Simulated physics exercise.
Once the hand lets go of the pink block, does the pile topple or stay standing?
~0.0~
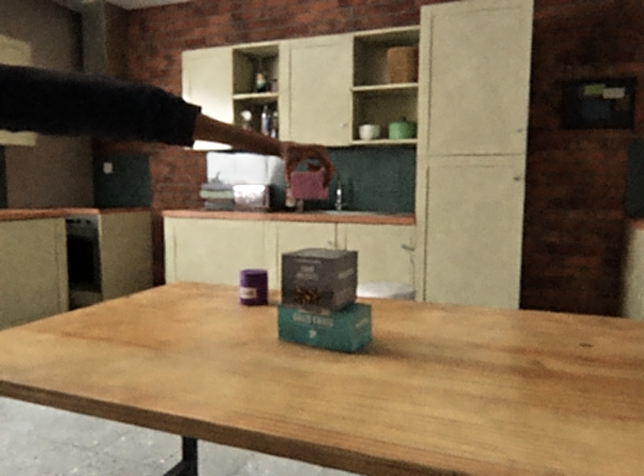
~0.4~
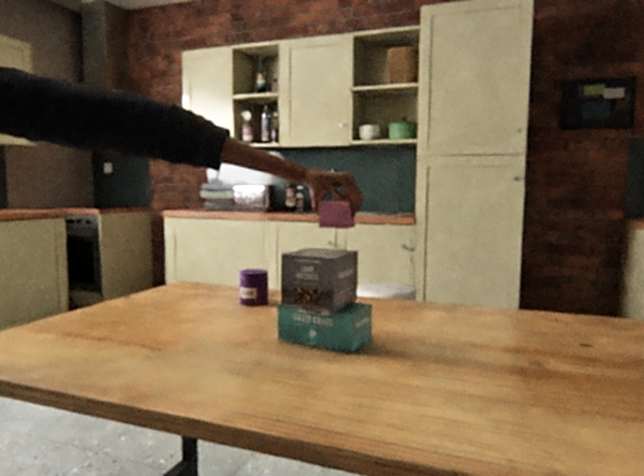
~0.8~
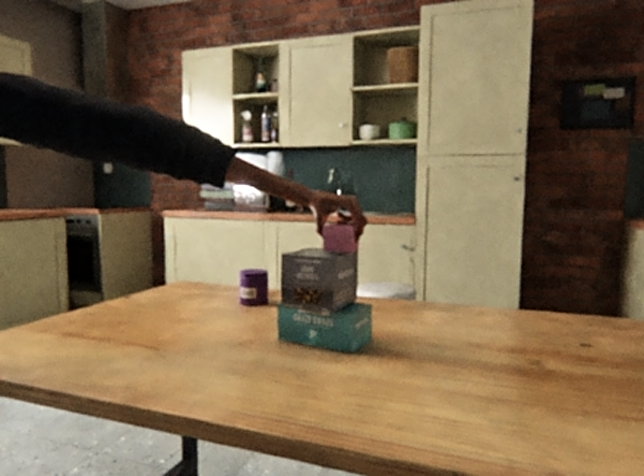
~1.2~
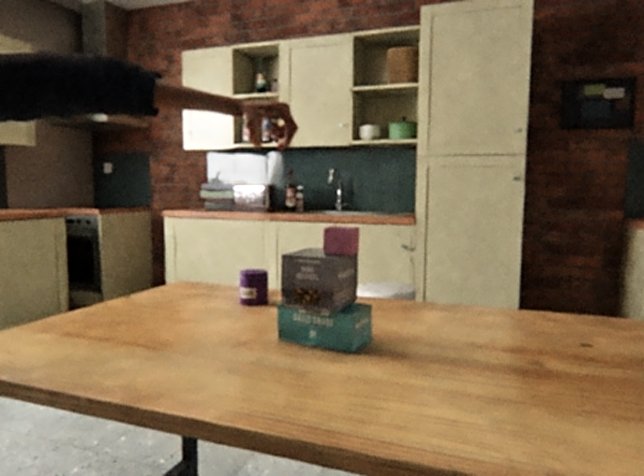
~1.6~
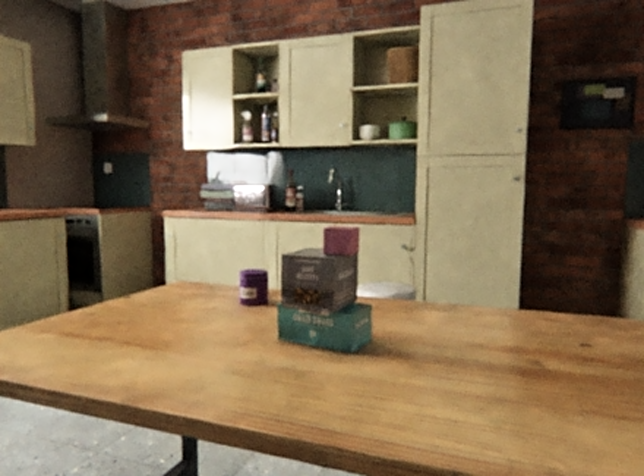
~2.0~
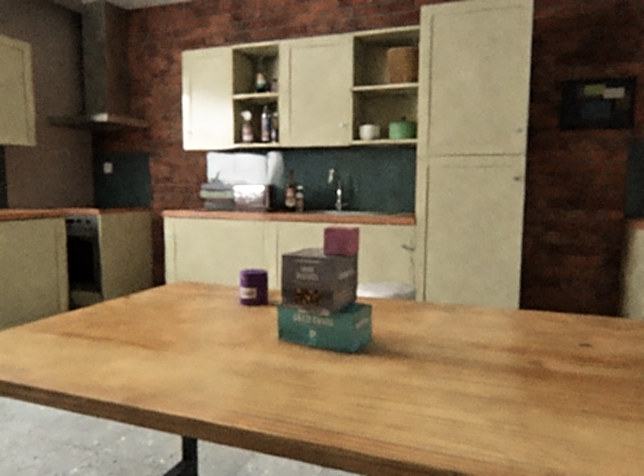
The pile stays standing, with the pink block resting on top of the grey box.
